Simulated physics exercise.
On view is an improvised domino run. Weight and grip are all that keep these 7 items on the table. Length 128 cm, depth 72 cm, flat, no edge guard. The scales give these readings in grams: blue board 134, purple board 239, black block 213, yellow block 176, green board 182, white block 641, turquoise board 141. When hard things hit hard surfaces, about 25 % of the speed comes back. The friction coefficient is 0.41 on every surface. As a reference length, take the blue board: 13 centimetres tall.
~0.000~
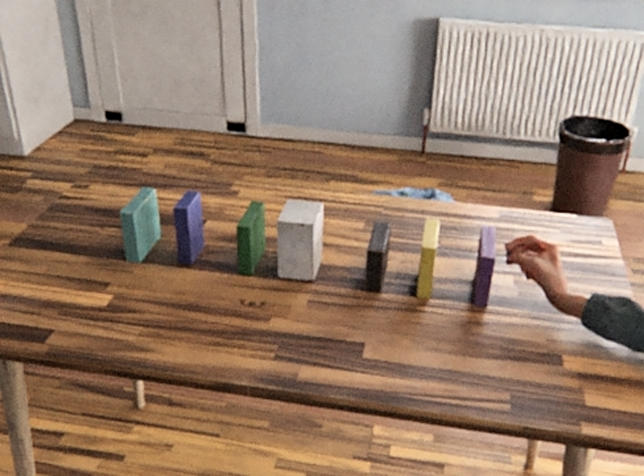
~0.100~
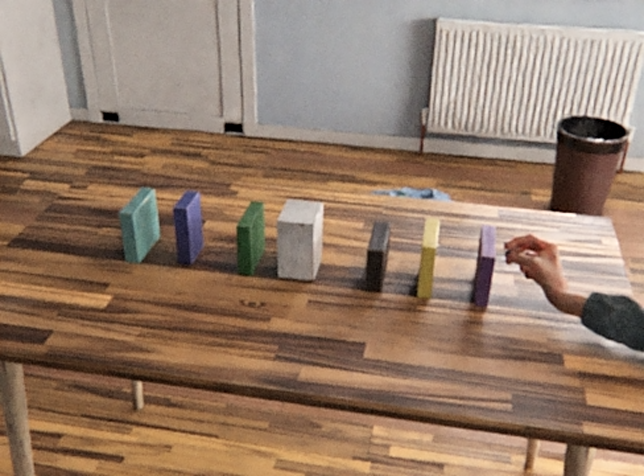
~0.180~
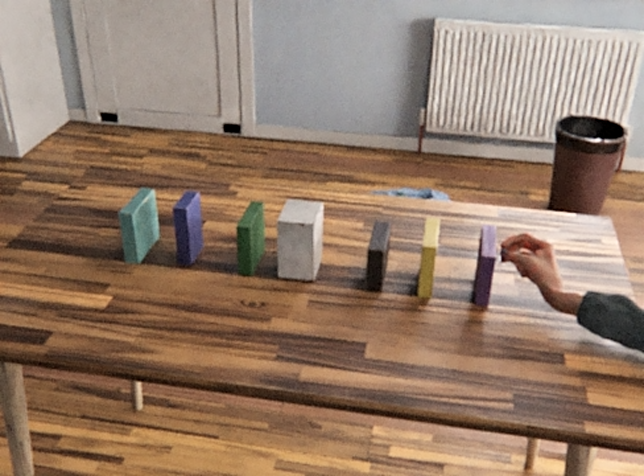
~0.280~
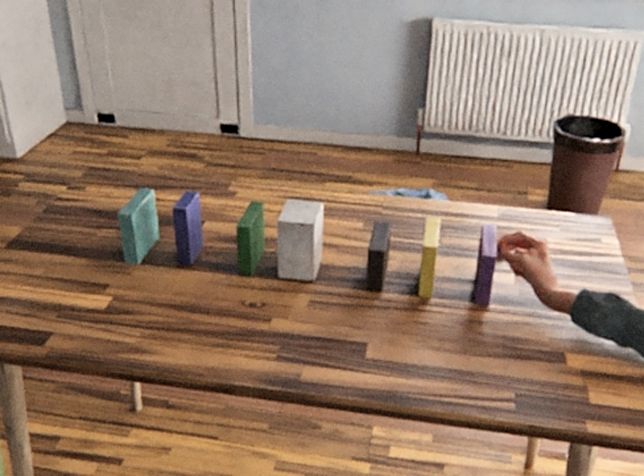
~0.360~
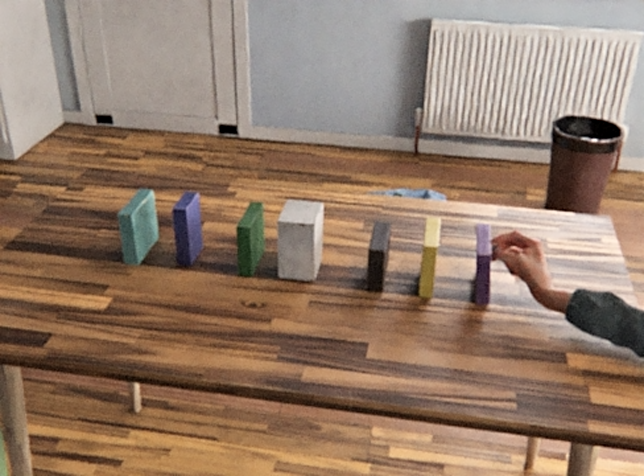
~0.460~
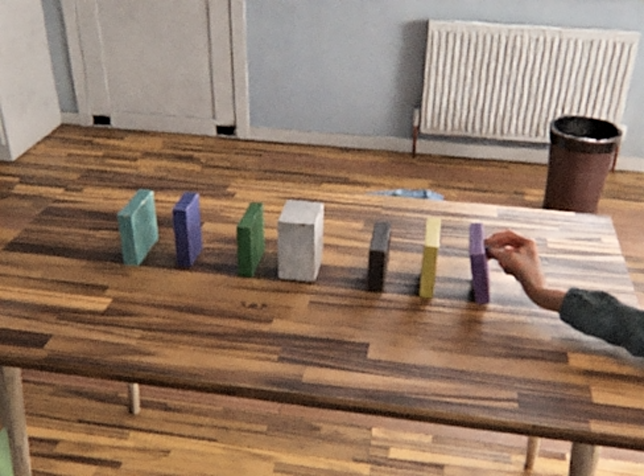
A hand reaches left to the purple board at the right end of a domino row and tilts it slightly leftward.
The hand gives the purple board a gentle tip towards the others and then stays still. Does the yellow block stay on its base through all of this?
It is brought down.
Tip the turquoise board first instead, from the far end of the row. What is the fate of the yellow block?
As for the yellow block, it remains erect.
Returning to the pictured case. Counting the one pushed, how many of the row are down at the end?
3.
After 0.76 s, purple board 68° over; yellow block 22° off upright near (417, 256).
After 0.96 s, purple board 90° over; yellow block 59° off upright near (397, 261); black block 39° off upright.
After 1.06 s, purple board 90° over; yellow block 72° off upright near (390, 265); black block on its side.
In the end (1.6 s), toppled on the table, black block and yellow block; the other 3 under 5 cm from the start. At the end, from the last picture's camera, yellow block near (390, 264).
